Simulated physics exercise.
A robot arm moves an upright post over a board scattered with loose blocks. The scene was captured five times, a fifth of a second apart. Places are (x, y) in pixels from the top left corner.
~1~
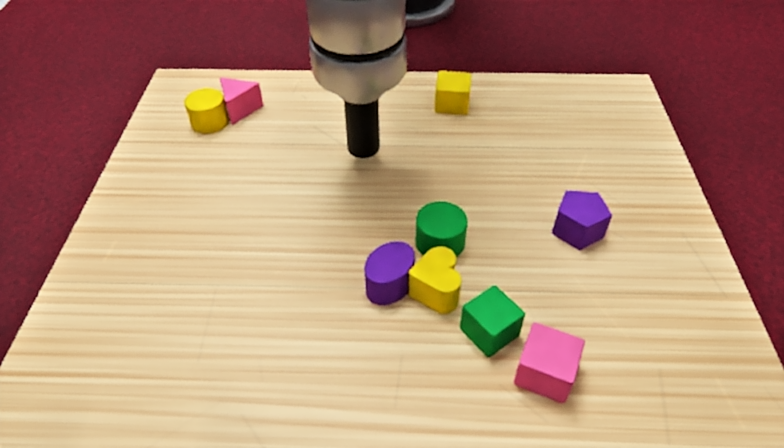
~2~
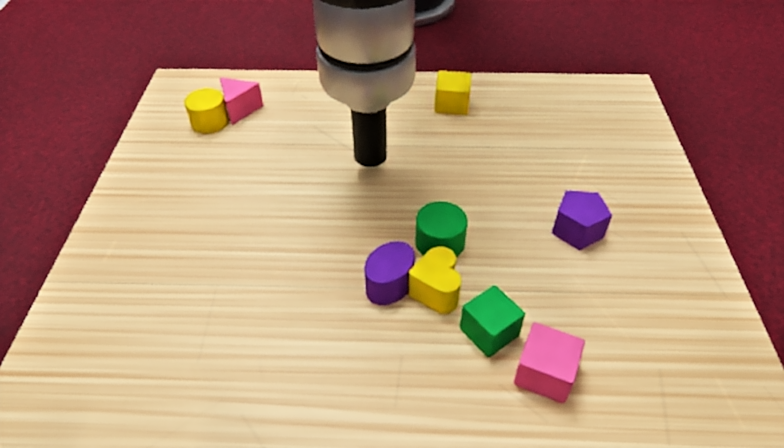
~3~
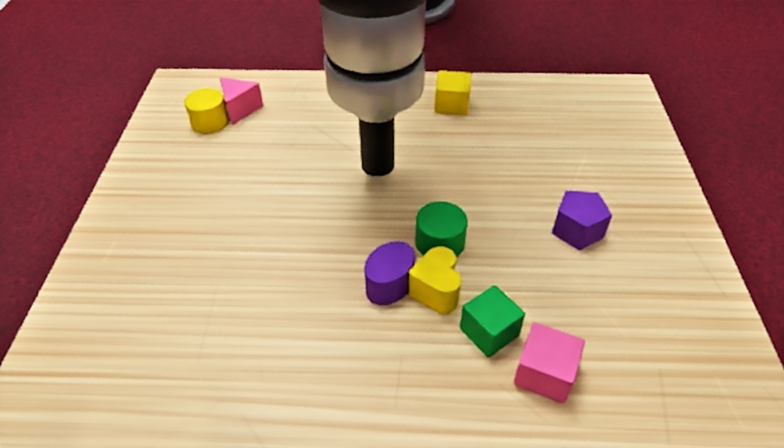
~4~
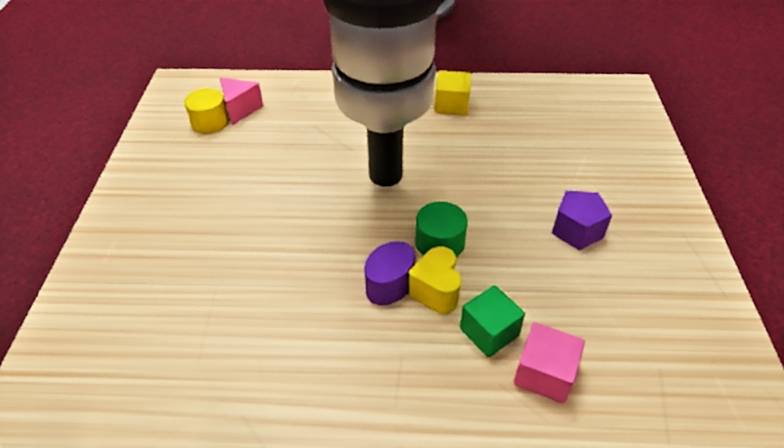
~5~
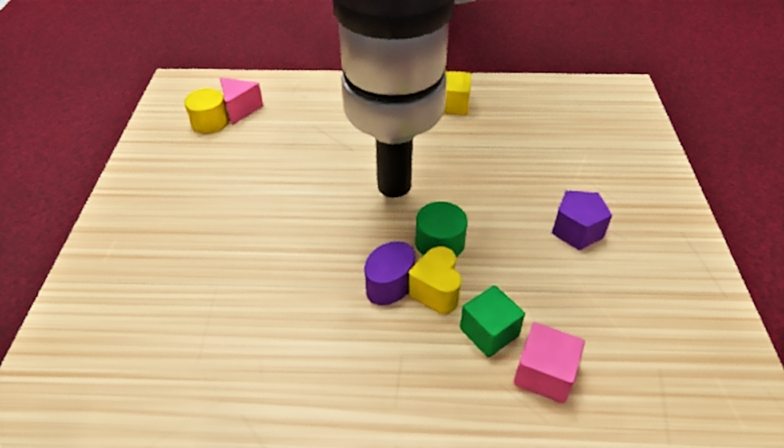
The footage shows a robot arm moving its black upright post a short way down and to the right over a wooden board, nearing a green cylinder, while the scattered purple, yellow, green and pink blocks stay still.
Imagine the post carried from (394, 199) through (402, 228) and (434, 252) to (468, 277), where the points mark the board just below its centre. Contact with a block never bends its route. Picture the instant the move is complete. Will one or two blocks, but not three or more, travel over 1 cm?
I expect so.
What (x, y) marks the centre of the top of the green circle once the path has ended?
Top centre: (516, 244).
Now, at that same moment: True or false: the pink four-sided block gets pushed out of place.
The claim does not hold.
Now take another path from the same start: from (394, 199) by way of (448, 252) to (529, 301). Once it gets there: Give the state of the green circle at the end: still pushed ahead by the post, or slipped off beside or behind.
It is driven along in front.
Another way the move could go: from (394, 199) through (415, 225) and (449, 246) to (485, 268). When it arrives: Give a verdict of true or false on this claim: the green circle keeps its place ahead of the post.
Answer: True.
What follows on the original path. One third of the way, post at (403, 215); nothing pushed yet.
Two thirds of the way, post at (435, 239); green circle at (482, 235).
At the end, post at (470, 264); purple oval still; yellow heart at (447, 285), turned 50° clockwise; green circle at (516, 244); pink four-sided block still.
